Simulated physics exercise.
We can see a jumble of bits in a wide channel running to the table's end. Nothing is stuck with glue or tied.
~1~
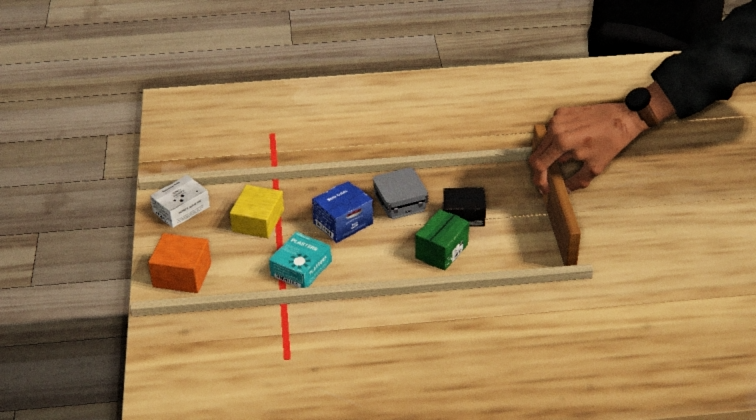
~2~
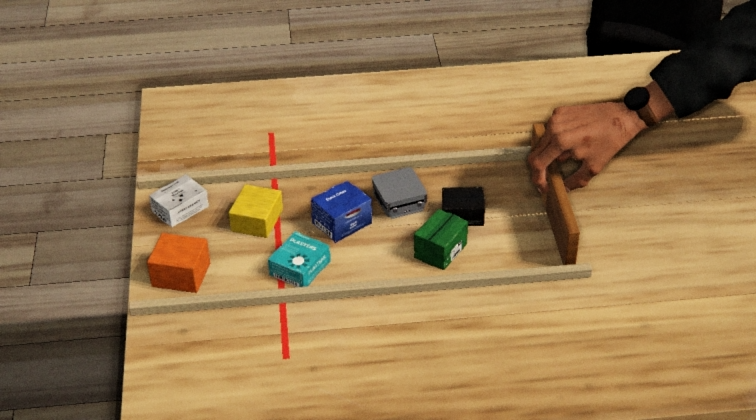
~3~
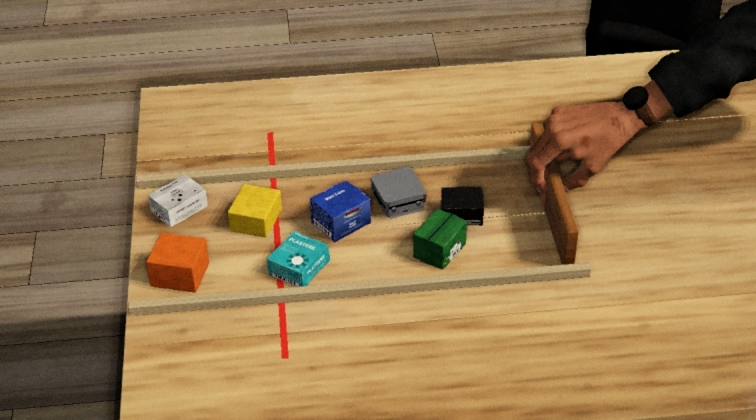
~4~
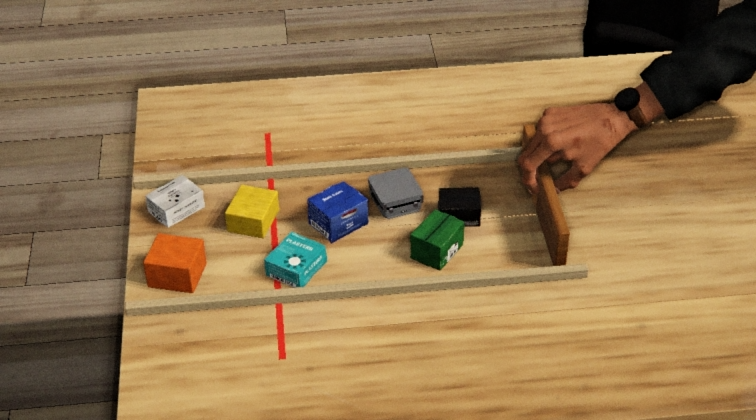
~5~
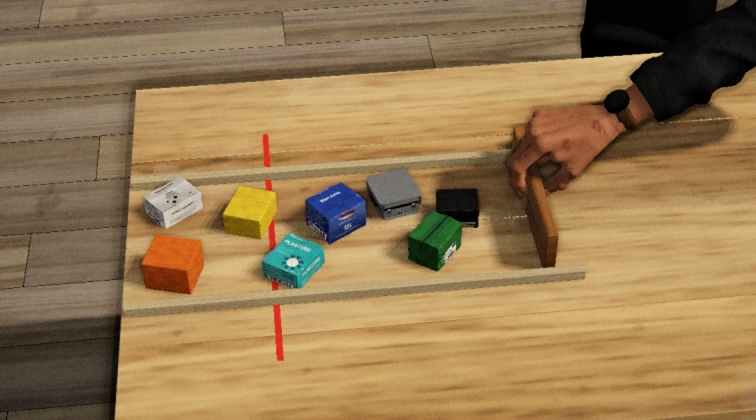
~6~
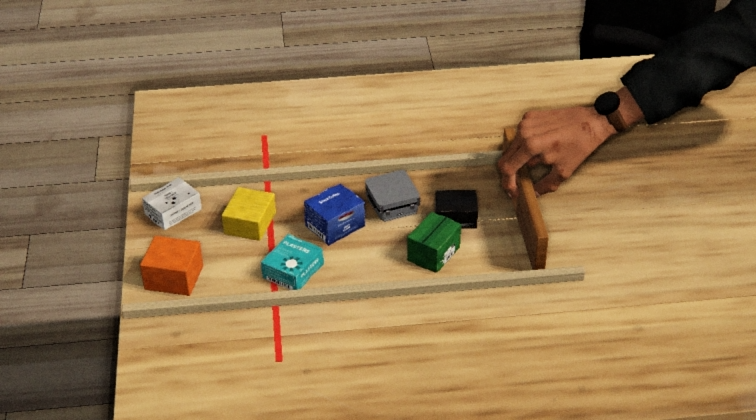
On a pale wooden table above a plank floor, seen from a raised angle, two thin rails form a wide channel crossed by a red line. White, orange and yellow boxes sit left, turquoise and blue near the middle, grey, green and black farther right. A hand with a dark watch slides an upright wooden board slightly left toward them, while the view drifts very slightly.
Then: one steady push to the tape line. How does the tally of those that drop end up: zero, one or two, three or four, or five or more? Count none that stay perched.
The push is going to clear not one off the end.
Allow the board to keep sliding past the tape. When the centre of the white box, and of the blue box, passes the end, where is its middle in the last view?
(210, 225) and then (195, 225), give or take.
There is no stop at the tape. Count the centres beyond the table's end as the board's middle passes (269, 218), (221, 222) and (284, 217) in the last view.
0; 1; 0.
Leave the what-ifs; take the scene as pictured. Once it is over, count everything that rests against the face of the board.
In contact: 3.
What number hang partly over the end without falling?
0 overhanging.
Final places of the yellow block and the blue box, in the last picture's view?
You'll find the first one at (202, 208) and the second at (197, 239).
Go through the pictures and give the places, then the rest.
In the first picture, white box (180, 201); orange block (180, 263); yellow block (257, 211); board (555, 194); tape (279, 235).
In the second picture, orange block (179, 263); black box (463, 206).
In the third picture, yellow block (255, 211); board (552, 193).
In the fourth picture, white box (175, 201); grey case (395, 195).
In the fifth picture, orange block (173, 264); turquoise box (294, 262).
In the sixth picture, white box (172, 204); orange block (172, 265); yellow block (249, 214); board (524, 198); tape (271, 237).
Soon after, none off yet; white box at rest near (172, 204); orange block at rest near (172, 265); yellow block at rest near (249, 214).
Then, none off yet; white box at rest near (172, 204); orange block at rest near (172, 265); yellow block at rest near (244, 214).
At rest, the number that fall off is zero.
